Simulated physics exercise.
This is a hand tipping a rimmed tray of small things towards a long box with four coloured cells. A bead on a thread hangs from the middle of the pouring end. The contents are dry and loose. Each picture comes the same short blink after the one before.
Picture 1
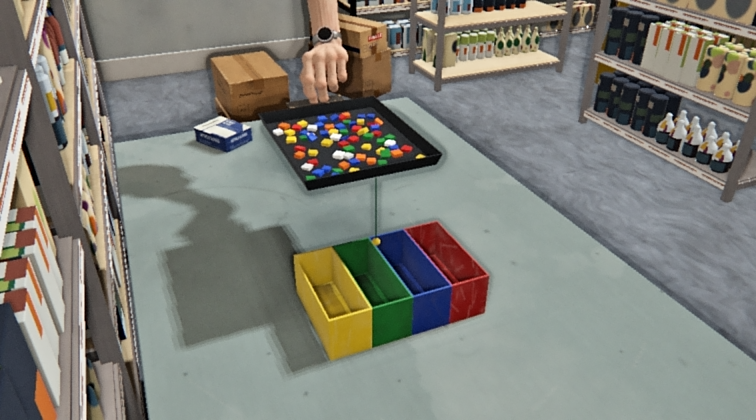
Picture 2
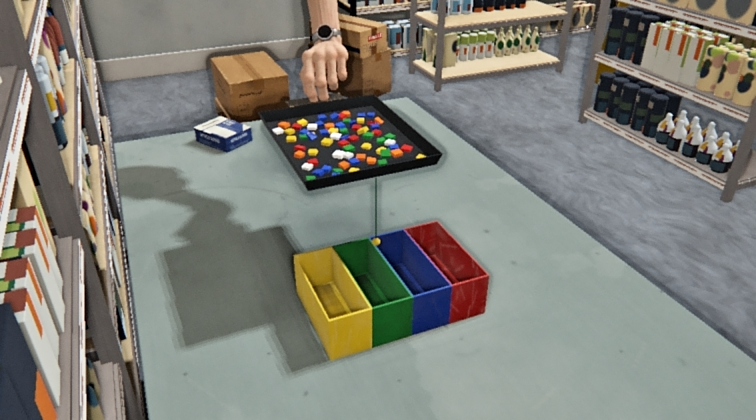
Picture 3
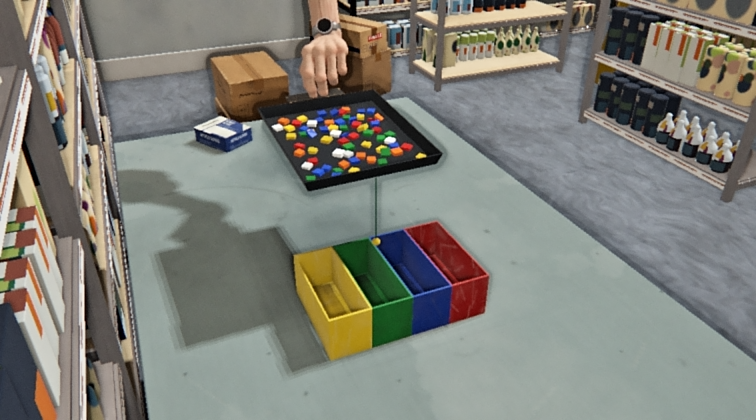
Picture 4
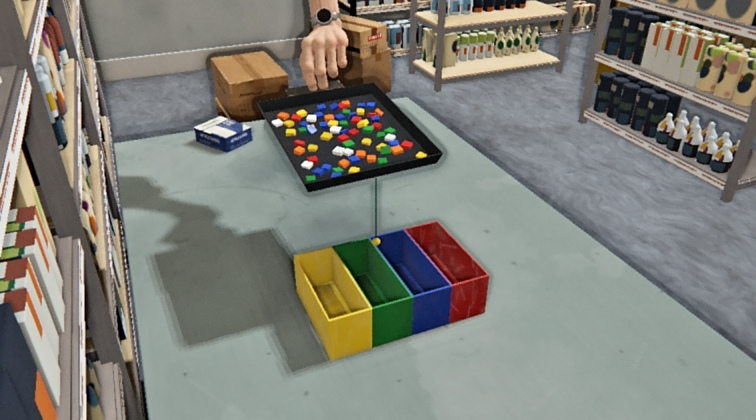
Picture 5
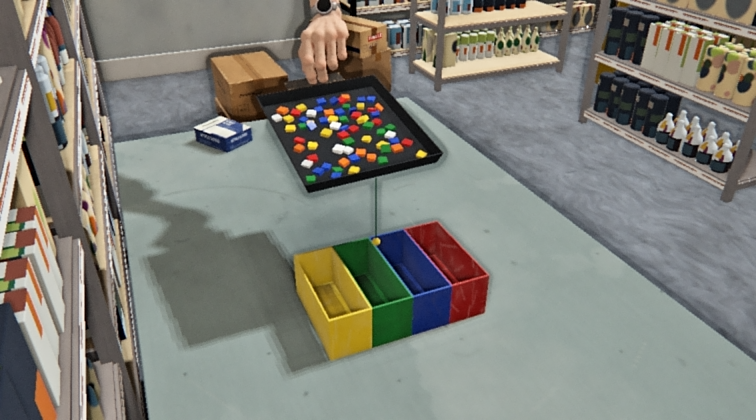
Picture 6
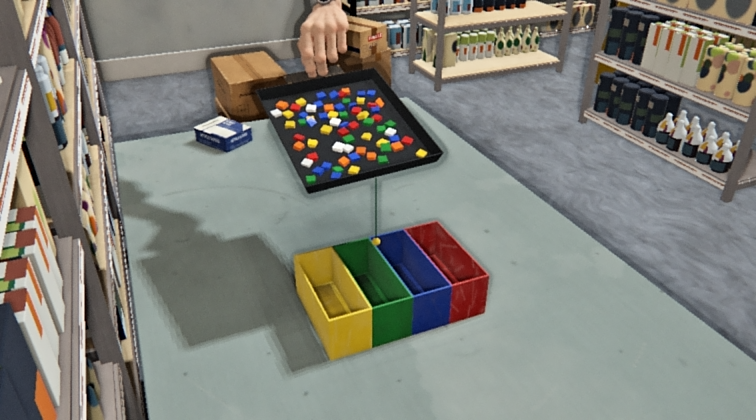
The clip shows a hand holding a black rimmed tray of small colourful pieces above a box with yellow, green, blue and red cells; the tray starts level, then its far side rises slightly as the hand lifts.
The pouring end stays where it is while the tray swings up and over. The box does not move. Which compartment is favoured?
Fullest: The yellow cell.
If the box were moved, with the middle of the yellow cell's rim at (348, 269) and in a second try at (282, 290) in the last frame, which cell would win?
The first try: The yellow cell. The second: That green cell.
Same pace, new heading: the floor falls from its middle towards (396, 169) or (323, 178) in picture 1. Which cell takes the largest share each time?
At the first place the cell in red, at the second the yellow one.
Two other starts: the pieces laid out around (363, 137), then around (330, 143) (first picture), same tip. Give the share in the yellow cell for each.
The first gives 40 %, the second 60 %.
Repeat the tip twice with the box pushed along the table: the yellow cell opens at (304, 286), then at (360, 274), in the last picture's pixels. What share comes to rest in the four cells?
In turn 100 and 60 in a hundred.
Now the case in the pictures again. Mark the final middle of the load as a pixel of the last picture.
Near (349, 315).
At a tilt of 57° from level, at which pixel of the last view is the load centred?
Around (347, 159).
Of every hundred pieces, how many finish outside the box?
Some 0 per cent.
Soon, tray tipped steeply; all on the tray.
A while on, tray tipped right over; about half on the tray; a stray few in the yellow cell; a stray few in the green cell; about a third falling or outside the box.
Towards the end, tray tipped past a quarter turn; about half in the yellow cell; about a third in the green cell; a small part in the blue cell; a stray few in the red cell; a stray few falling or outside the box.
Finally, tray tipped past a quarter turn; about half in the yellow cell; about a third in the green cell; a small part in the blue cell; a stray few in the red cell; a stray few outside the box.
